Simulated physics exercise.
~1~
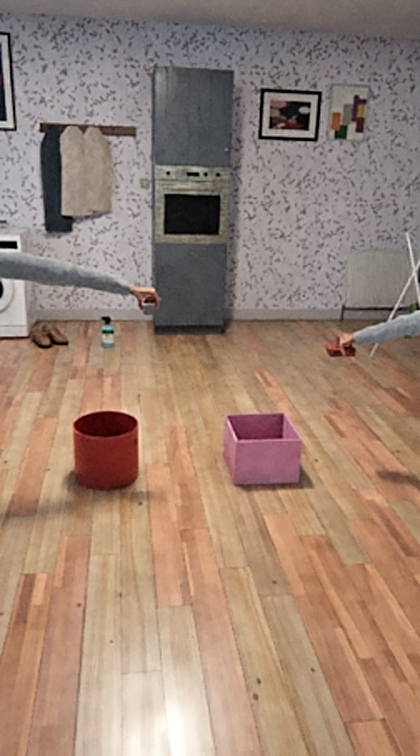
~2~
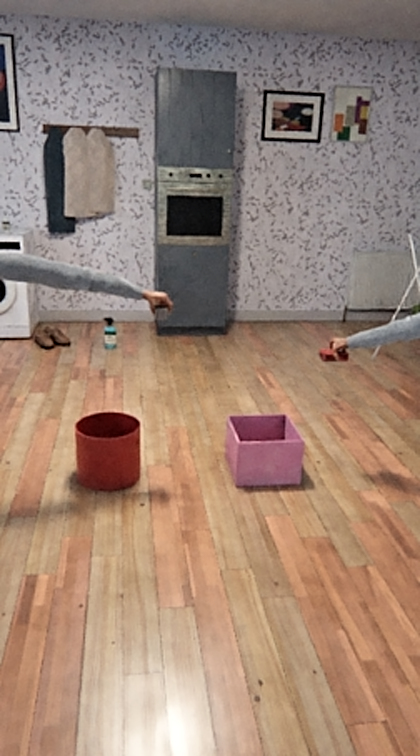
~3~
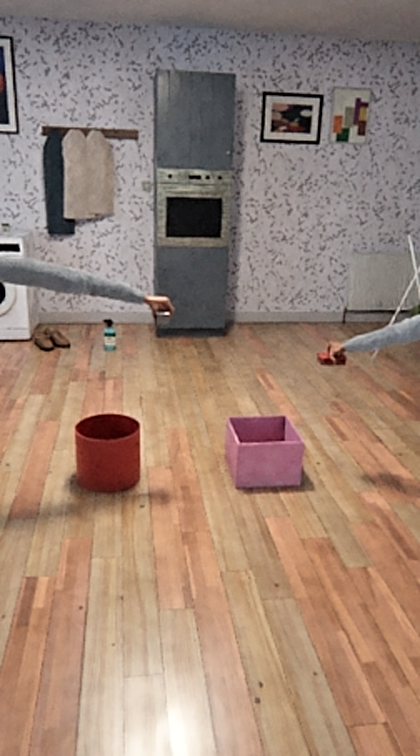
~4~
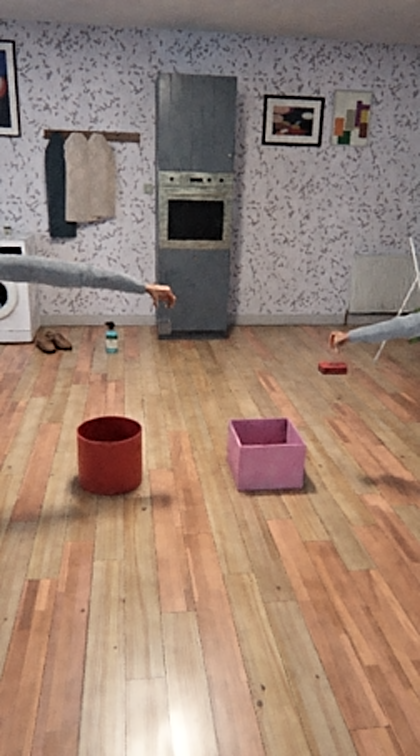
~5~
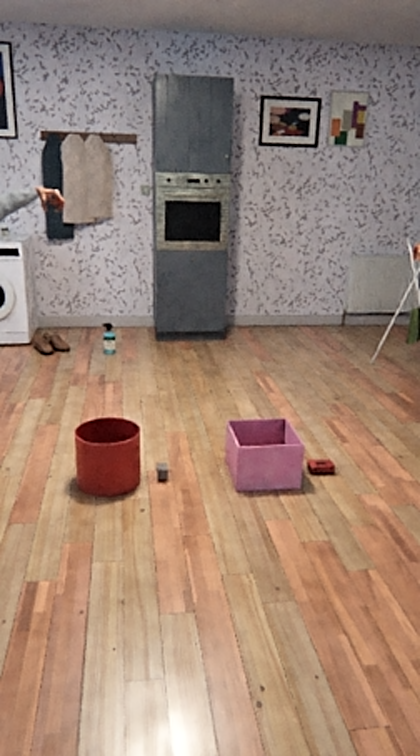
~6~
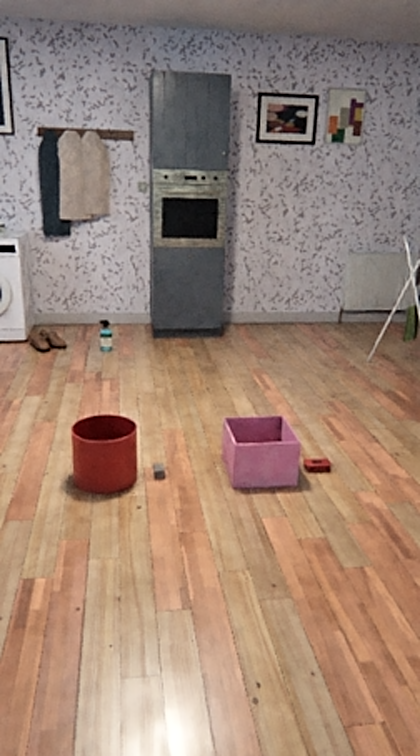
In a room with a wooden floor, patterned wallpaper and a tall grey oven cabinet, a round red bin stands on the left and a square pink crate on the right. Two outstretched arms reach in from either side, the left hand holding a small grey block and the right a red case. The hands hover, shifting only slightly, then open and let both objects go. The arms draw back as the objects drop. The block ends on the floor just right of the bin, and the case lies just right of the crate, both having missed.
